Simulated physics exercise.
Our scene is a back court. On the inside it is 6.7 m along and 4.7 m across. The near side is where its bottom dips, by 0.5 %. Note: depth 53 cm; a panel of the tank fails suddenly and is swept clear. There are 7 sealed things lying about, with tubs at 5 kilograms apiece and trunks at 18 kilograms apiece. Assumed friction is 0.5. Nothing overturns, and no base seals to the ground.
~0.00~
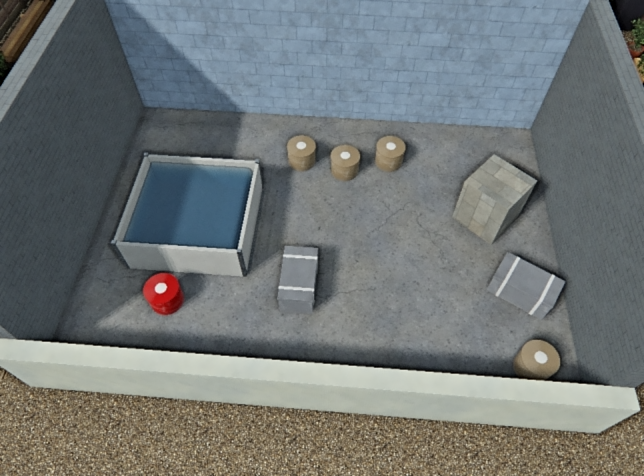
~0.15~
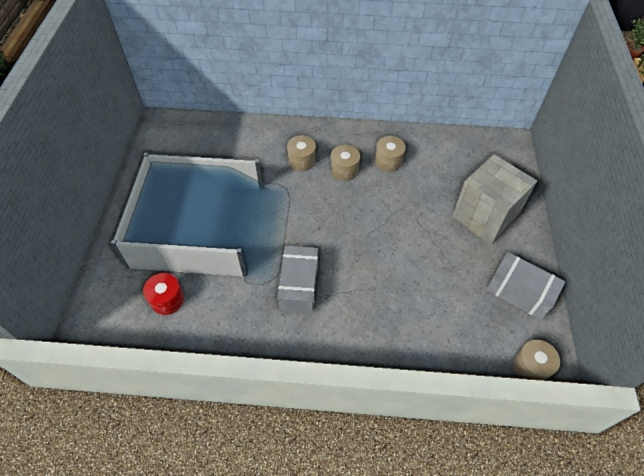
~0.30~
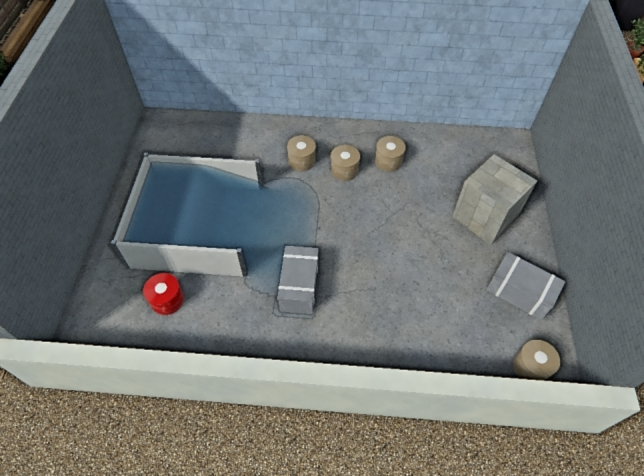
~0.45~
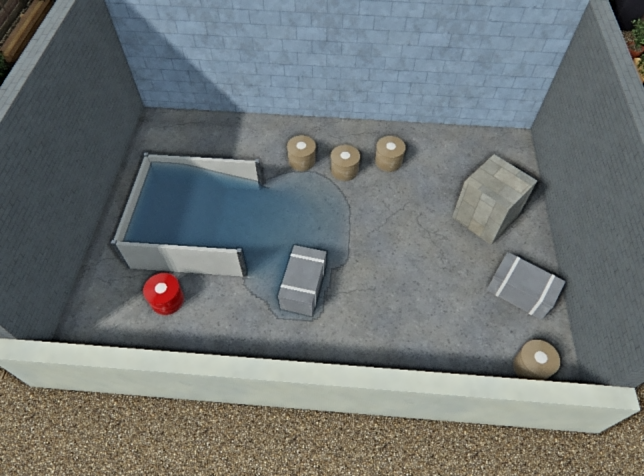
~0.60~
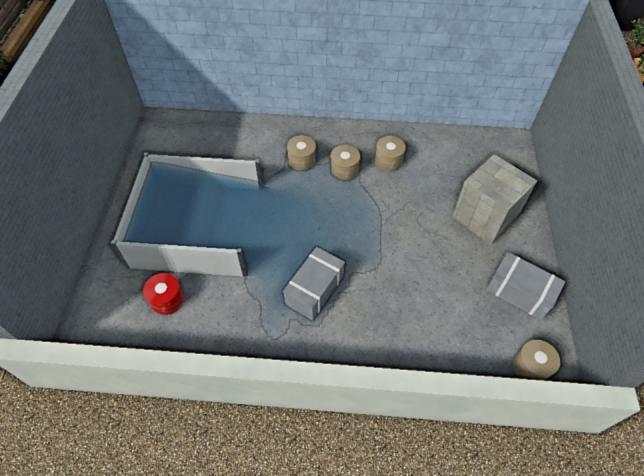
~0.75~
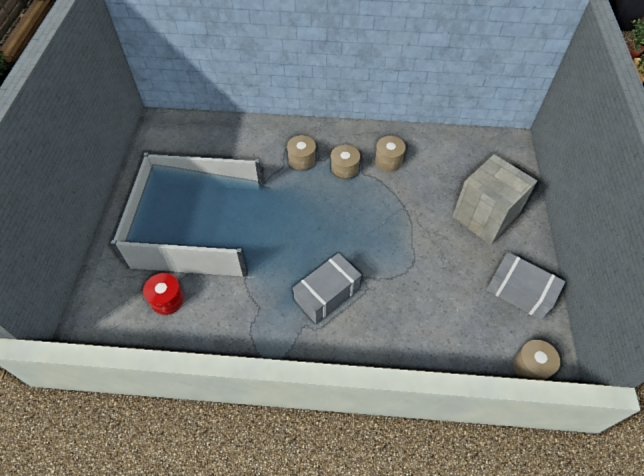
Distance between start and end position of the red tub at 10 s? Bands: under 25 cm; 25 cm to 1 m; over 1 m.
It will move a modest way.
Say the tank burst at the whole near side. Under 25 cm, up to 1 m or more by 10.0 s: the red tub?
So the red tub winds up far off.
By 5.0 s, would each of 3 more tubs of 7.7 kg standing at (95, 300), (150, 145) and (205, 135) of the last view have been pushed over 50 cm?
Answers, first to last: Not exceeding, not exceeding, not exceeding.
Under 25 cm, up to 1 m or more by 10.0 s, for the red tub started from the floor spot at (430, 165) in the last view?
Outcome: It is shifted a bit.
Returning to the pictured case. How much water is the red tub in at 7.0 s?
The depth there is around 2 cm.
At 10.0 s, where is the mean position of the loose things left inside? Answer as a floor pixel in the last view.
About (304, 227).
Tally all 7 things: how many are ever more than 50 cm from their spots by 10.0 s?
All told, that gives 6.
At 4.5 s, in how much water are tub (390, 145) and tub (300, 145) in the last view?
Around 10 cm and 1 cm.
After 2.0 s the red tub is near (161, 288), 0.0 m from its start, aground; 0 afloat.
After 4.5 s the red tub is near (161, 288), 0.0 m from its start, aground; 5 afloat.
After 7.0 s the red tub is near (161, 288), 0.0 m from its start, aground; 5 afloat.
After 10.0 s the red tub is near (130, 281), 0.4 m from its start, afloat; 6 afloat.
